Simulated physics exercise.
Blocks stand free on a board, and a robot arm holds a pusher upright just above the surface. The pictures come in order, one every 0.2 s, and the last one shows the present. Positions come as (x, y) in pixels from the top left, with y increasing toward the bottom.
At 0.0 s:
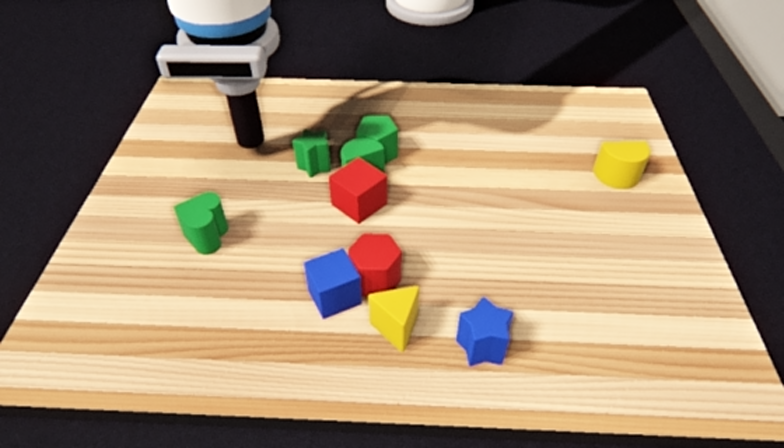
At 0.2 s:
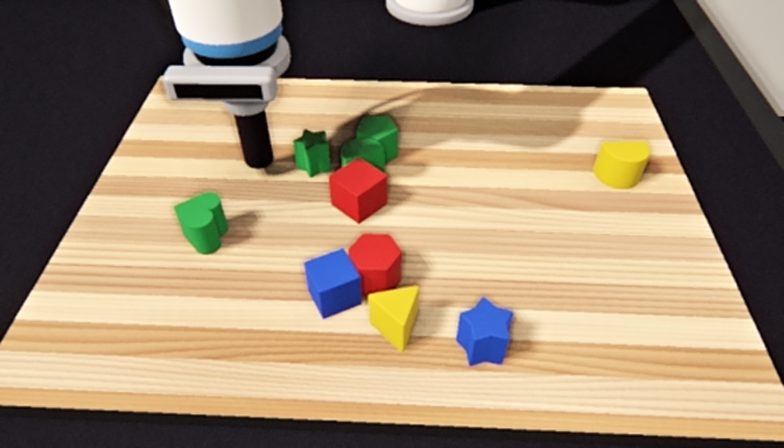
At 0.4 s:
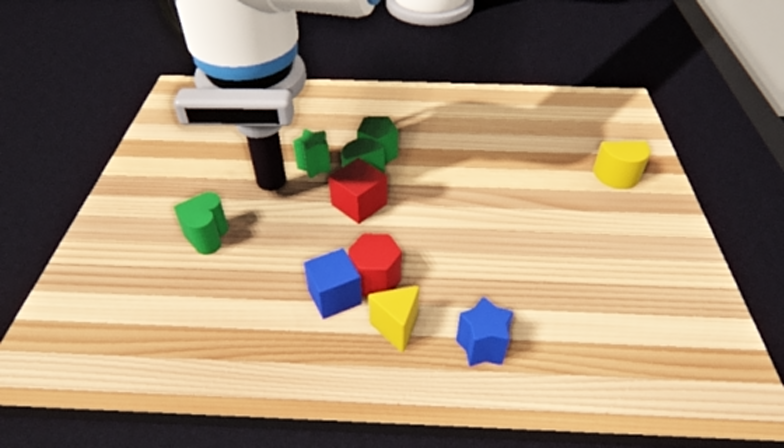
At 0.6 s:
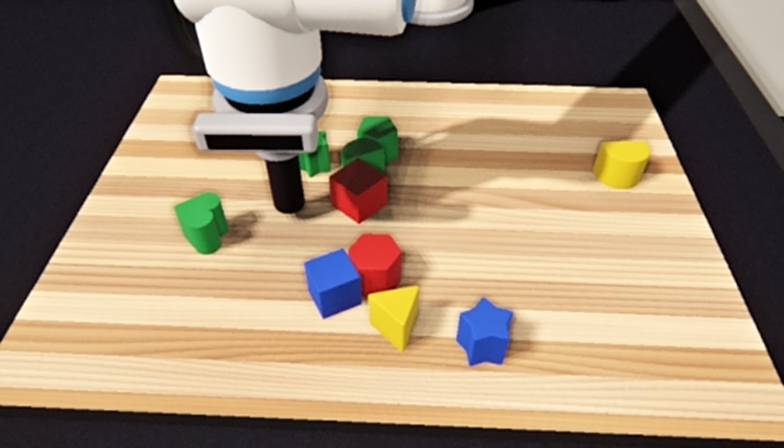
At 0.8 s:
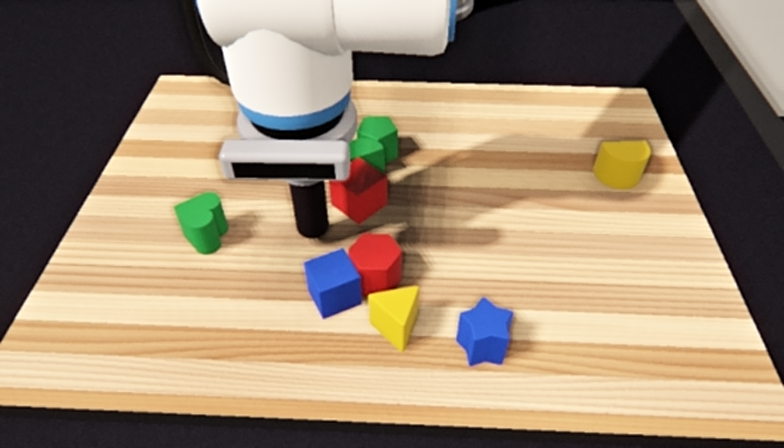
Robot arm moving a black pusher down and right between colored blocks on a striped wooden board, the blocks staying still.
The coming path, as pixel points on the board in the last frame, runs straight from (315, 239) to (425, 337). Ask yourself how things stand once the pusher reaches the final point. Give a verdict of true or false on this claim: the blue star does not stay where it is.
Verdict: False.
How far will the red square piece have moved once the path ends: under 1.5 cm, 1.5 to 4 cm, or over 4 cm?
Under 1.5 cm.
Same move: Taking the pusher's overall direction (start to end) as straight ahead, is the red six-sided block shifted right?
I'd say no.
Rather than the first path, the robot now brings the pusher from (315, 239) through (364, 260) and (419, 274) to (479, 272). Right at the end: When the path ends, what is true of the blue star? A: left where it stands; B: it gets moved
A (left where it stands)
On the path given first. One third of the way, pusher (347, 258); blue square piece (332, 273), turned 15° clockwise; red six-sided block (383, 254).
Two thirds of the way, pusher (386, 291); blue square piece (339, 285), turned 70° clockwise; red six-sided block (430, 278), turned 35° anticlockwise; yellow triangular piece (403, 307), turned 30° clockwise.
At the end, pusher (426, 327); blue square piece (339, 285), turned 70° clockwise; red square piece unmoved; red six-sided block (461, 286), turned 65° anticlockwise; yellow triangular piece (421, 340), turned 35° clockwise; blue star unmoved.
